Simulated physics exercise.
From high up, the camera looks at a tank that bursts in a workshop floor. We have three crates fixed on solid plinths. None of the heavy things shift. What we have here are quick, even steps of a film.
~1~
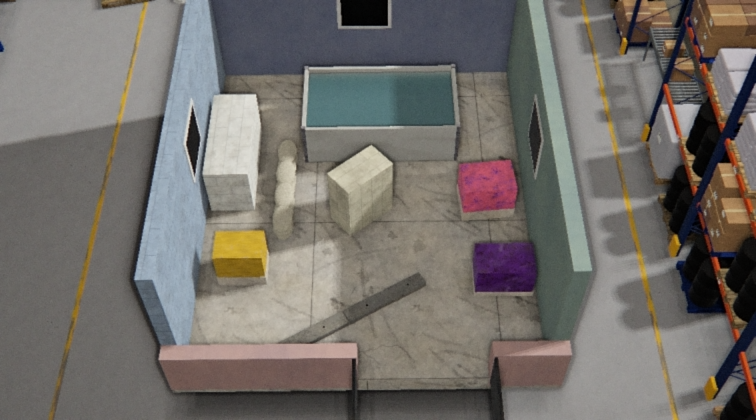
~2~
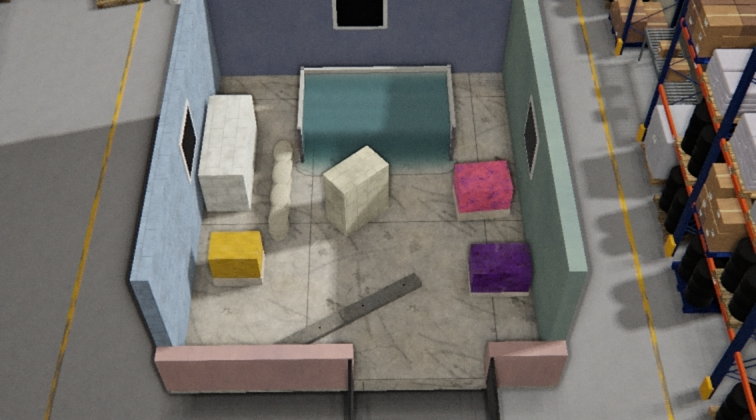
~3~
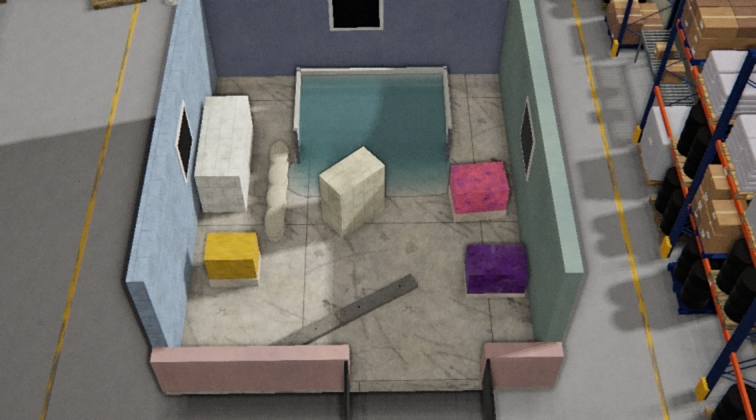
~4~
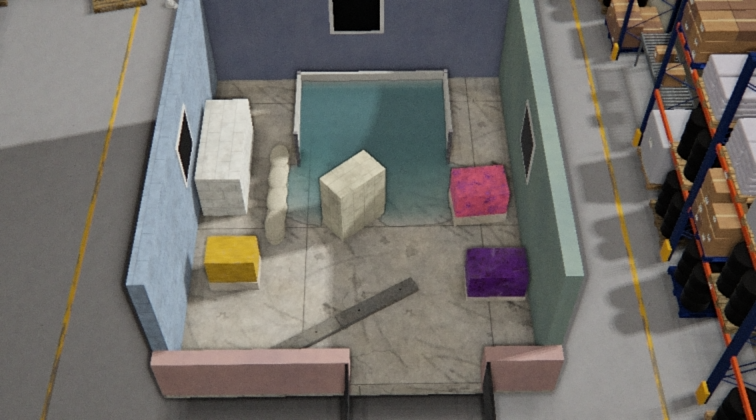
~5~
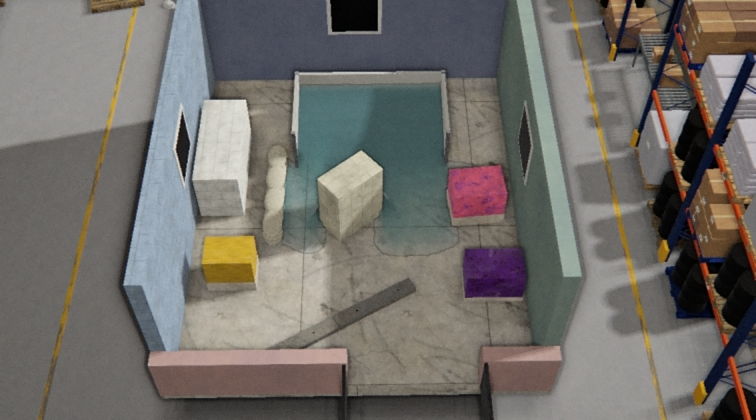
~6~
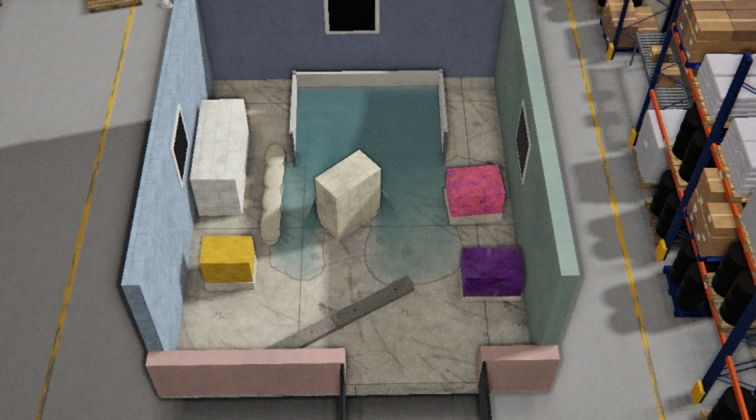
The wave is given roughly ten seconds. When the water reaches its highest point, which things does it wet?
As I see it, the pink crate comes through with water on it, the purple crate comes through with water on it, the yellow crate comes through untouched.
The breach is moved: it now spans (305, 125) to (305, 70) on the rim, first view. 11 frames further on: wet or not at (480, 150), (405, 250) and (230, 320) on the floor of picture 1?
Point by point: Unwetted, unwetted, unwetted.
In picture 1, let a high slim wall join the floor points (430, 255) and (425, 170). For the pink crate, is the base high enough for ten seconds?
The way I see it, the pink crate is inundated.
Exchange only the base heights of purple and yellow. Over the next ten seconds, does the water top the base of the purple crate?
One by one: Purple gets wet.
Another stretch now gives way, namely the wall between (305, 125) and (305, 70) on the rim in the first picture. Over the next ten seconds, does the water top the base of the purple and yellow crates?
Purple gets drenched; yellow gets drenched.
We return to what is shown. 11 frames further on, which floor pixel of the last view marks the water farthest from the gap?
Around (175, 374).
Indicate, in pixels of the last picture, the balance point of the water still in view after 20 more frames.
My pick is pixel (359, 220).
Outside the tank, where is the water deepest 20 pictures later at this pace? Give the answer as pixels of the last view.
Answer: (175, 374).
A moment on, water covers 55 % of the floor; the pink crate water round its plinth, the purple crate water round its plinth, the yellow crate water round its plinth.
Next, water covers 70 % of the floor; the pink crate water round its plinth, the purple crate water round its plinth, the yellow crate water round its plinth.
Then, water covers 85 % of the floor; the pink crate water round its plinth, the purple crate water round its plinth, the yellow crate water round its plinth.
Later, water covers 95 % of the floor; the pink crate water round its plinth, the purple crate water round its plinth, the yellow crate water round its plinth.
In the end, water covers 95 % of the floor; the pink crate was topped, the purple crate was topped, the yellow crate stayed above the water.
